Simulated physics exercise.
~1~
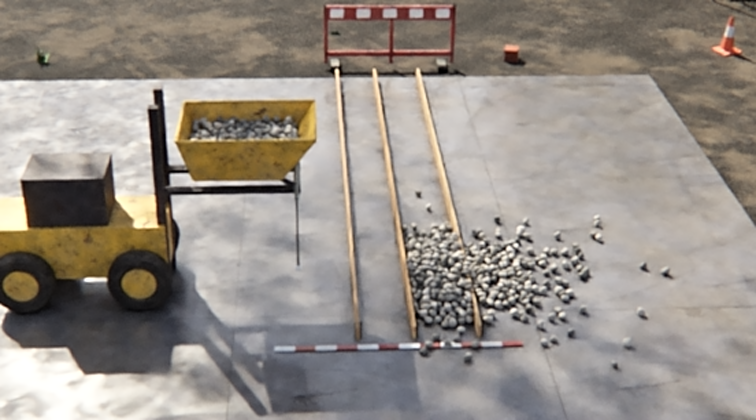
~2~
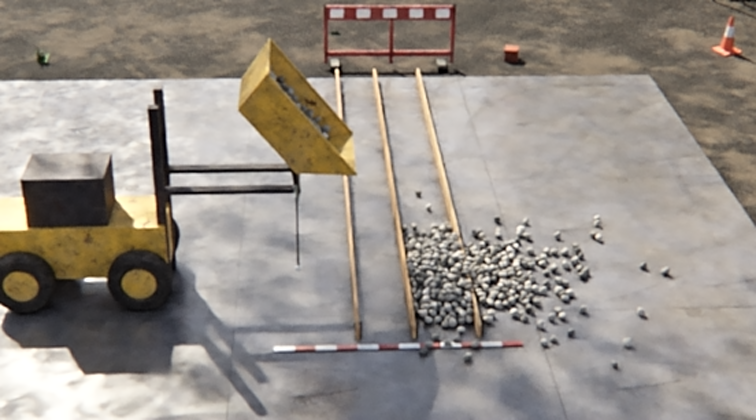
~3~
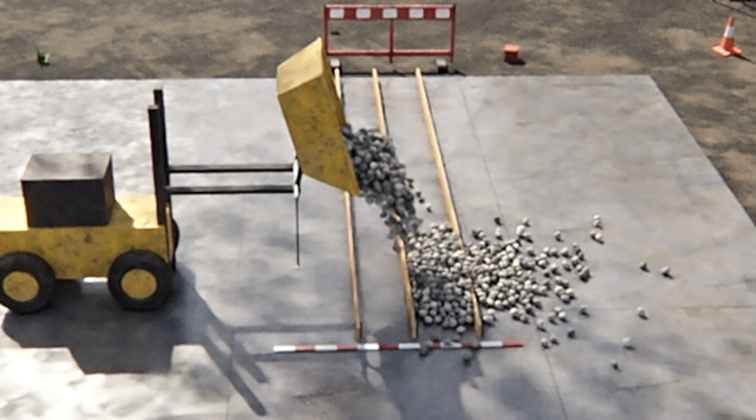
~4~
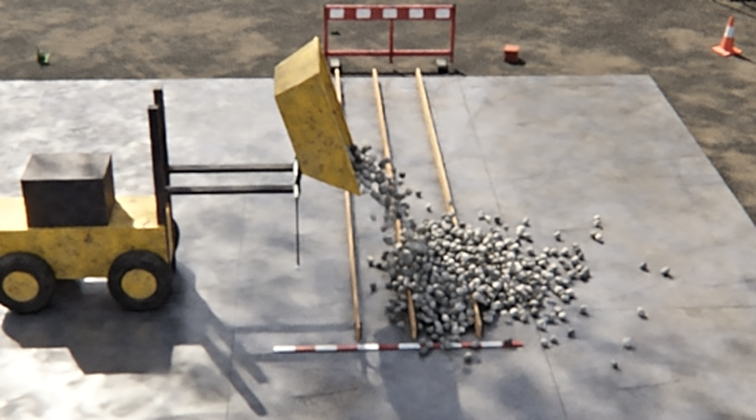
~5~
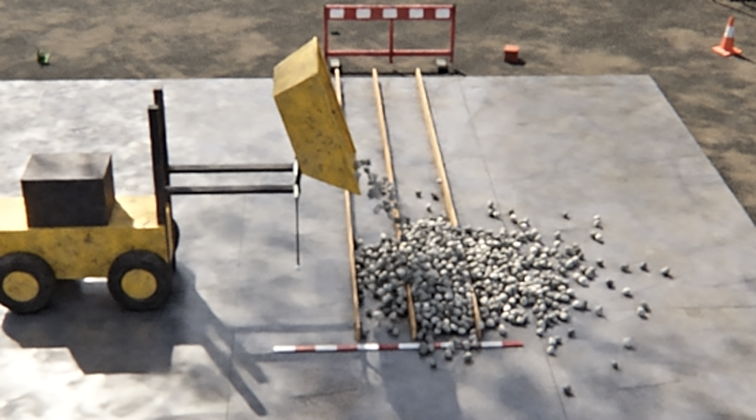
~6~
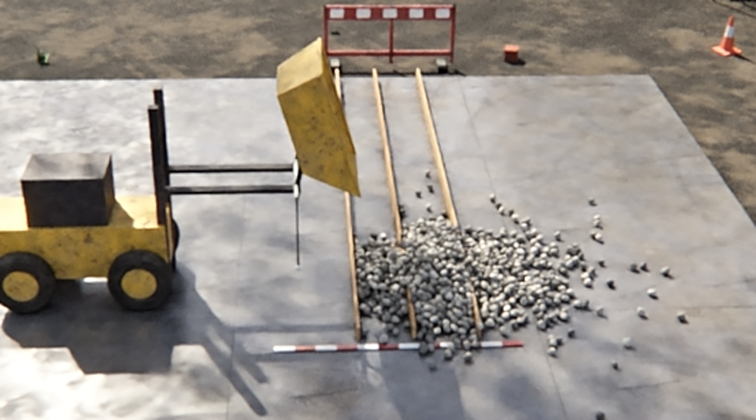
Yellow forklift tipping a skip of smooth grey stones onto an earlier heap across wooden boards, leaving a wider, fuller pile.
